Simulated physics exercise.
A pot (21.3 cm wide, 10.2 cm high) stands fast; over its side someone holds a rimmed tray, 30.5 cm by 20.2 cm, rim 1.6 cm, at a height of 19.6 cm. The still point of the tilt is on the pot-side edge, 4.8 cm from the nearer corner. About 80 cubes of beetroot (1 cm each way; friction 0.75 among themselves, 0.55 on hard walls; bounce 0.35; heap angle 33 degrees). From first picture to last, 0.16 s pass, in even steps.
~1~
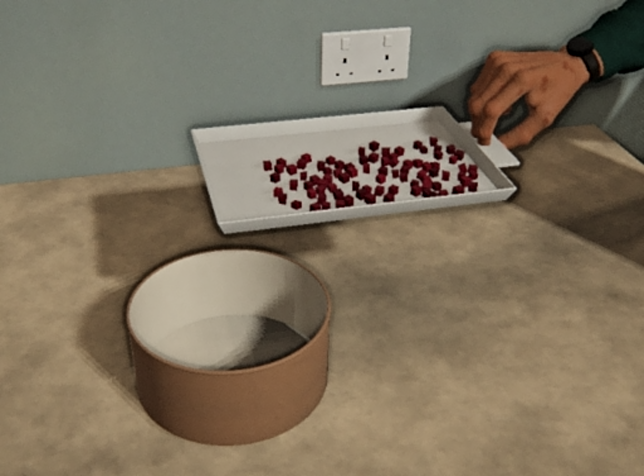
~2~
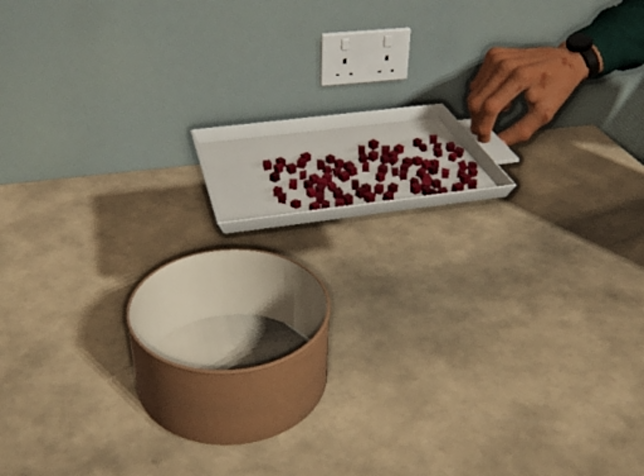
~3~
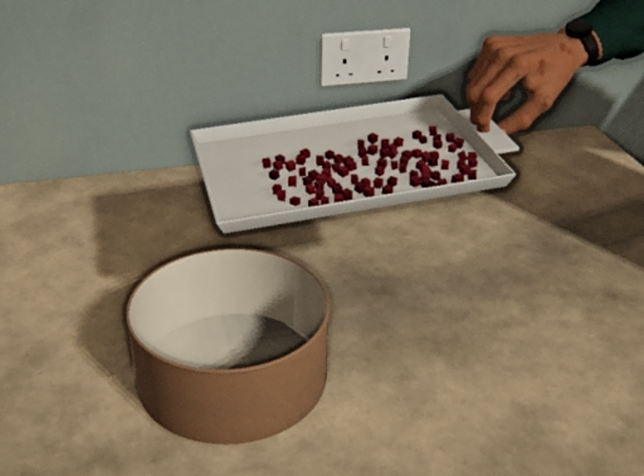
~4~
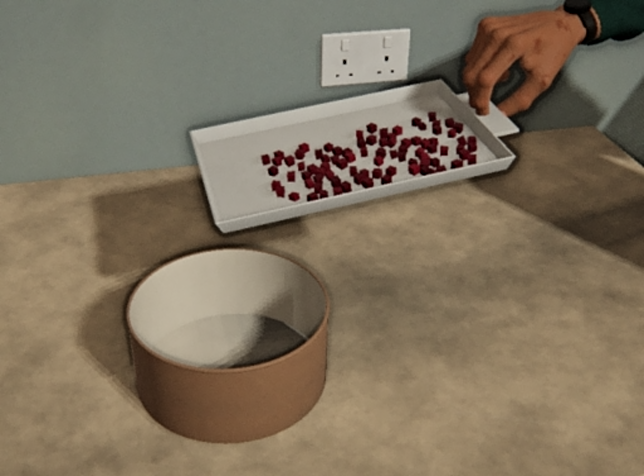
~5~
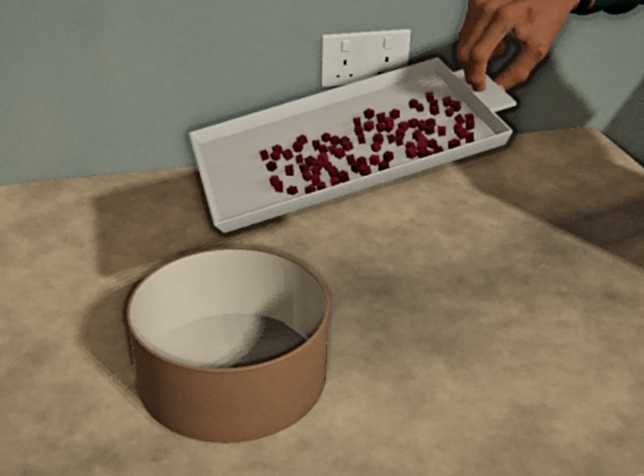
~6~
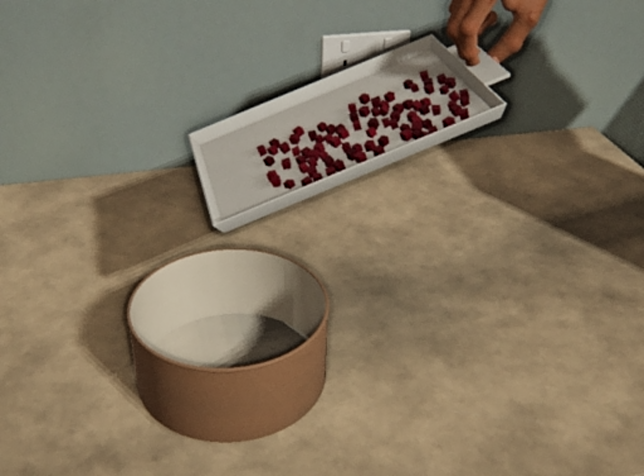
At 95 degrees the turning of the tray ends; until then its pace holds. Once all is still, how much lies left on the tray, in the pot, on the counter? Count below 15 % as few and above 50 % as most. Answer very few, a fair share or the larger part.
Tray very few, pot a fair share, counter the larger part.
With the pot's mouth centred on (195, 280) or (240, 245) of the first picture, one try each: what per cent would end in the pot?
About 65 and 15 per cent.
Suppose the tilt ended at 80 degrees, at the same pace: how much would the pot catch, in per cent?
In that case some 25 per cent.
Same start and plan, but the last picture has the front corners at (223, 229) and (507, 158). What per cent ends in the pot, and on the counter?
Pot 80, counter 20.
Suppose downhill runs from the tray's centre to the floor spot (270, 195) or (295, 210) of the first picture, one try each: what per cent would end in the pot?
Some 60 and 70 per cent.
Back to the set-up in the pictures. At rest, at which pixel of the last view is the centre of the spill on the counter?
Near (16, 346).
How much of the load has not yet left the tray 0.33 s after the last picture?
Roughly 95 per cent.
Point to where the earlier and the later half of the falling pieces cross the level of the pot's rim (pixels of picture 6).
At about (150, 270), then at (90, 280).
Then, 0.20 s after the last picture, tilt 59 degrees; the tray holds 100 %, the pot 0 %.
Then, 0.33 s after the last picture, tilt 84 degrees; the tray holds 95 %, the pot 0 %.
Then, 0.60 s after the last picture, tilt 95 degrees; the tray holds 0 %, the pot 25 %.
In the end, tray 0 %, pot 25 %, counter 75 %.
